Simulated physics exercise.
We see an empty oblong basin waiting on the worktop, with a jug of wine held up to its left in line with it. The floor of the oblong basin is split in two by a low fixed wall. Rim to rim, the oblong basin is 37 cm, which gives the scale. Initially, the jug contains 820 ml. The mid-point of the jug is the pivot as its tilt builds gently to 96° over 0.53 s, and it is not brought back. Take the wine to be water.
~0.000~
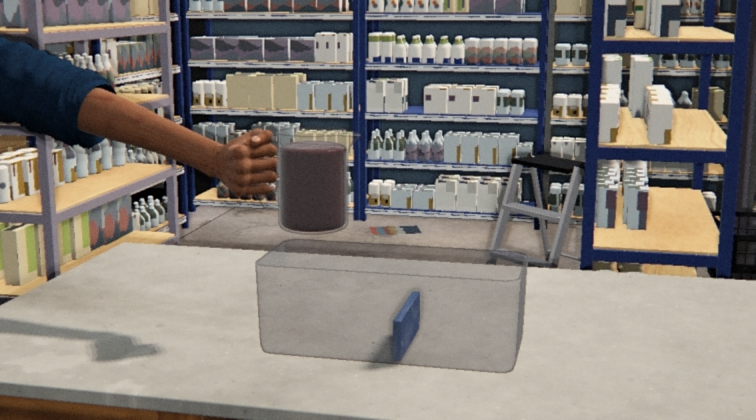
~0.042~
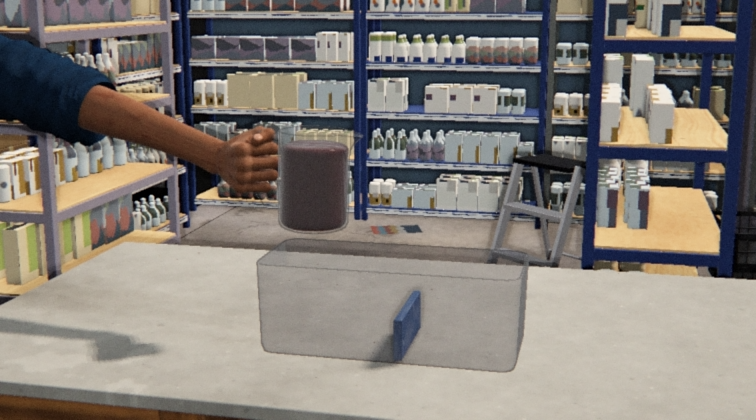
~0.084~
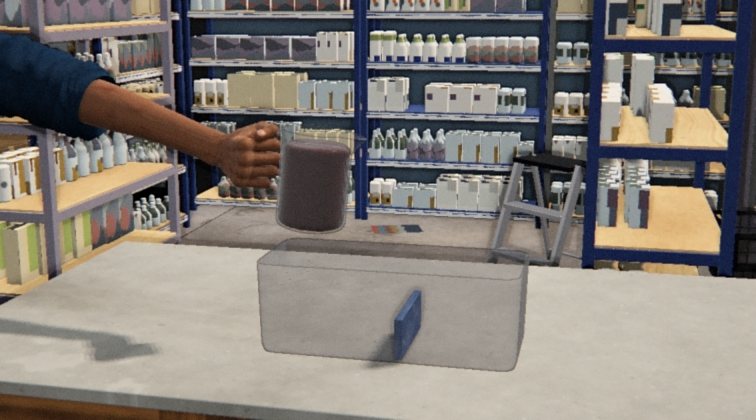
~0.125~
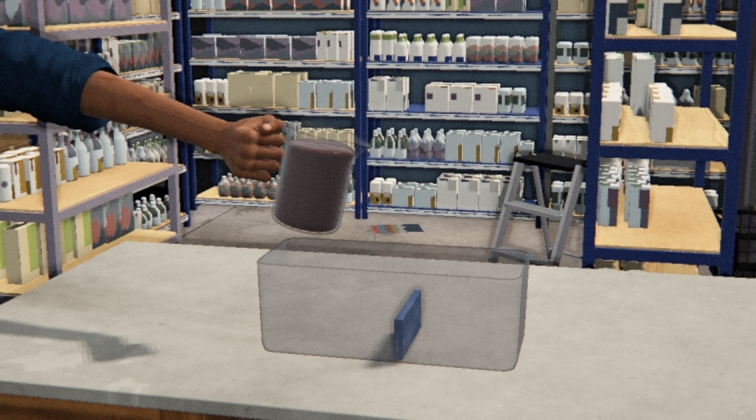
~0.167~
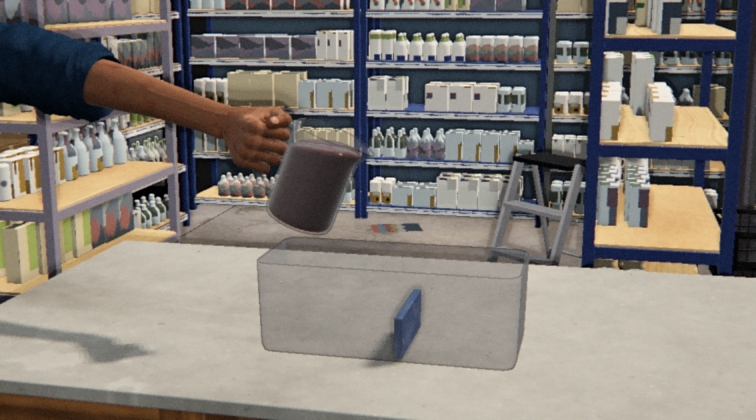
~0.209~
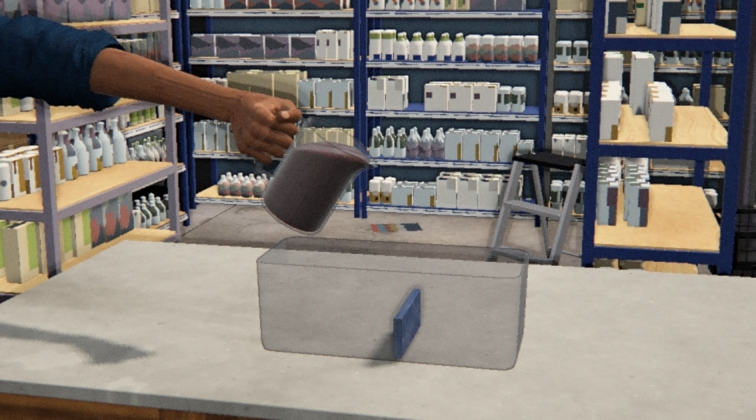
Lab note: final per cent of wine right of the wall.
Approx. 59 %.
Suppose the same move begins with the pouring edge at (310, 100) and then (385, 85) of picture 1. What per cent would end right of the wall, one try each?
5 and 90 %.
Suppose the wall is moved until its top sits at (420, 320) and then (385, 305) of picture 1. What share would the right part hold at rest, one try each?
Around 35 and 95 percent, in that order.
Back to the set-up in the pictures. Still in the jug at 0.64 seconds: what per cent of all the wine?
Some 32 per cent.
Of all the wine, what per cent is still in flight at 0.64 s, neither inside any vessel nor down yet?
Roughly 14 %.
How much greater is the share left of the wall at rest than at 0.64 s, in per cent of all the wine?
About 20 percent.
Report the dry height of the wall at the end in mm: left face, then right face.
About 48 mm left, about 36 mm right.
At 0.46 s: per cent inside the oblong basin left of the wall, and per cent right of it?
Roughly 3 sits left and 10 sits right.
Then, 0.46 s in, the tilt is 91° and 68 per cent is still to pour, 3 is left of the wall and 11 right of it.
Then, 0.64 s in, the tilt is 96° and 33 per cent is still to pour, 20 is left of the wall and 33 right of it.
Then, 0.82 s in, the tilt is 96° and 13 per cent is still to pour, 25 is left of the wall and 57 right of it.
Then, 1.03 s in, the tilt is 96° and 6 per cent is still to pour, 33 is left of the wall and 59 right of it.
Finally, 40 per cent lies left of the wall, 59 right of it and 1 outside.
